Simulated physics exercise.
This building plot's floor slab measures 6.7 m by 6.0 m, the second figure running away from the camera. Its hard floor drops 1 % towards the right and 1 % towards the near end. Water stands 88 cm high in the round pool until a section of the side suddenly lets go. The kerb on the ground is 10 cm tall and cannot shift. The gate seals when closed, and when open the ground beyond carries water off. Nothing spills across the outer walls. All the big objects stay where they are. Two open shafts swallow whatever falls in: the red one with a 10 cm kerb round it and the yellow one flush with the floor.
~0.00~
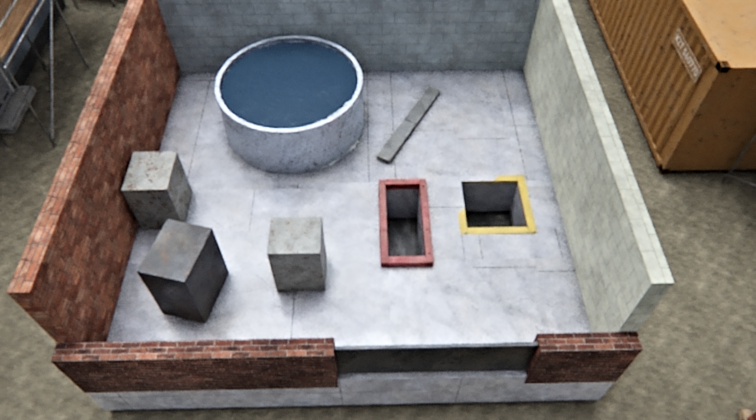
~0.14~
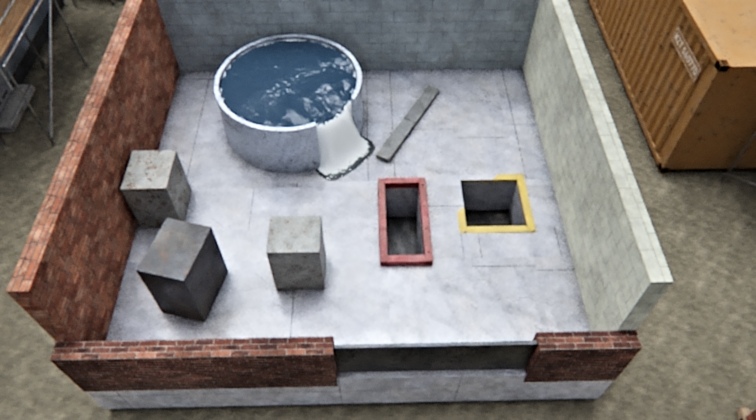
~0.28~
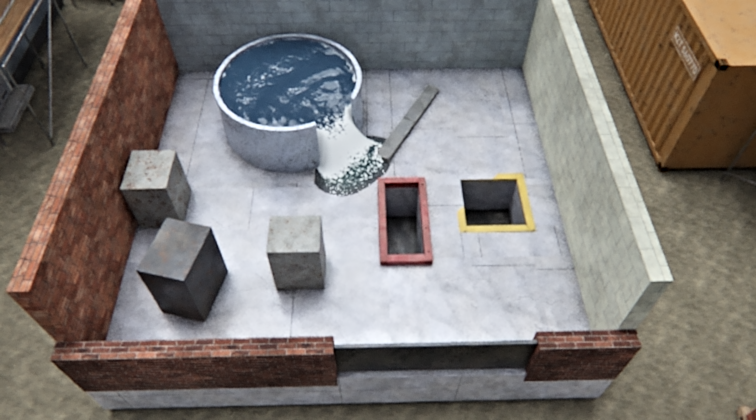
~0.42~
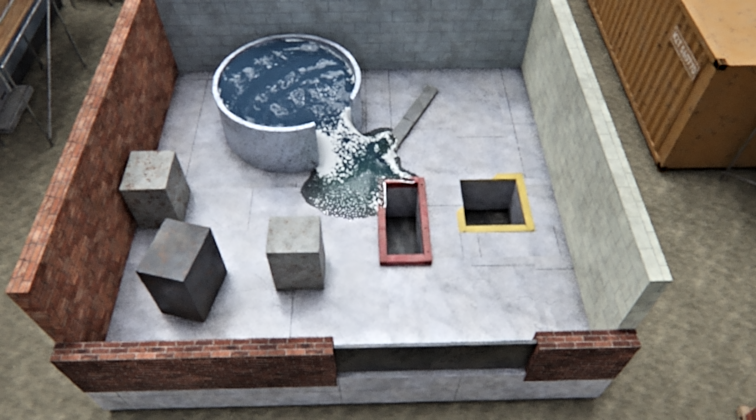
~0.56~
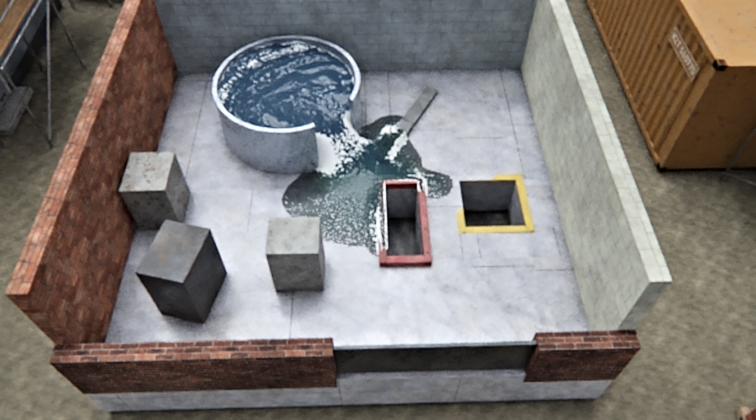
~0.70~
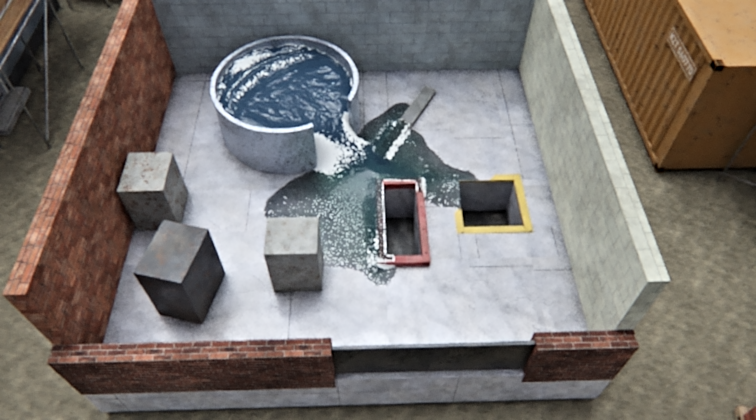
The video shows a round pool in a walled yard opening at its near right side, pouring foamy water that spreads across the pale floor, around a plank and the red-kerbed pit, and reaches the yellow-edged pit.
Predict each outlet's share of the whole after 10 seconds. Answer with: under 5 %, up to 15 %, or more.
The gate takes not even 5 %; the red pit takes more than 15 %; the yellow pit takes more than 15 %.
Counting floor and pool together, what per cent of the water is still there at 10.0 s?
About 56 per cent.
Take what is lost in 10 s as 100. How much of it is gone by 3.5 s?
Some 55 per cent by then.
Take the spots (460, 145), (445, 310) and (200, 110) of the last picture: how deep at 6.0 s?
In that order: 3, 2 and 0 cm.
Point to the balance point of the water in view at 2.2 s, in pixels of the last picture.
Around (317, 150).
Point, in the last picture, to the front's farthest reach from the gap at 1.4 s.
Around (437, 359).
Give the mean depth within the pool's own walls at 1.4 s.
About 63 cm.
After 1.4 s water covers 30 % of the floor and is deepest (42 cm) near (345, 160); gone so far, the gate 0 %, the red pit 7 %, the yellow pit 2 %.
After 2.2 s water covers 45 % of the floor and is deepest (34 cm) near (357, 361); gone so far, the gate 0 %, the red pit 12 %, the yellow pit 5 %.
After 3.5 s water covers 60 % of the floor and is deepest (25 cm) near (345, 160); gone so far, the gate 0 %, the red pit 17 %, the yellow pit 8 %.
After 6.0 s water covers 85 % of the floor and is deepest (18 cm) near (343, 362); gone so far, the gate 0 %, the red pit 22 %, the yellow pit 13 %.
After 10.0 s water covers 90 % of the floor and is deepest (14 cm) near (366, 193); gone so far, the gate 0 %, the red pit 24 %, the yellow pit 20 %.
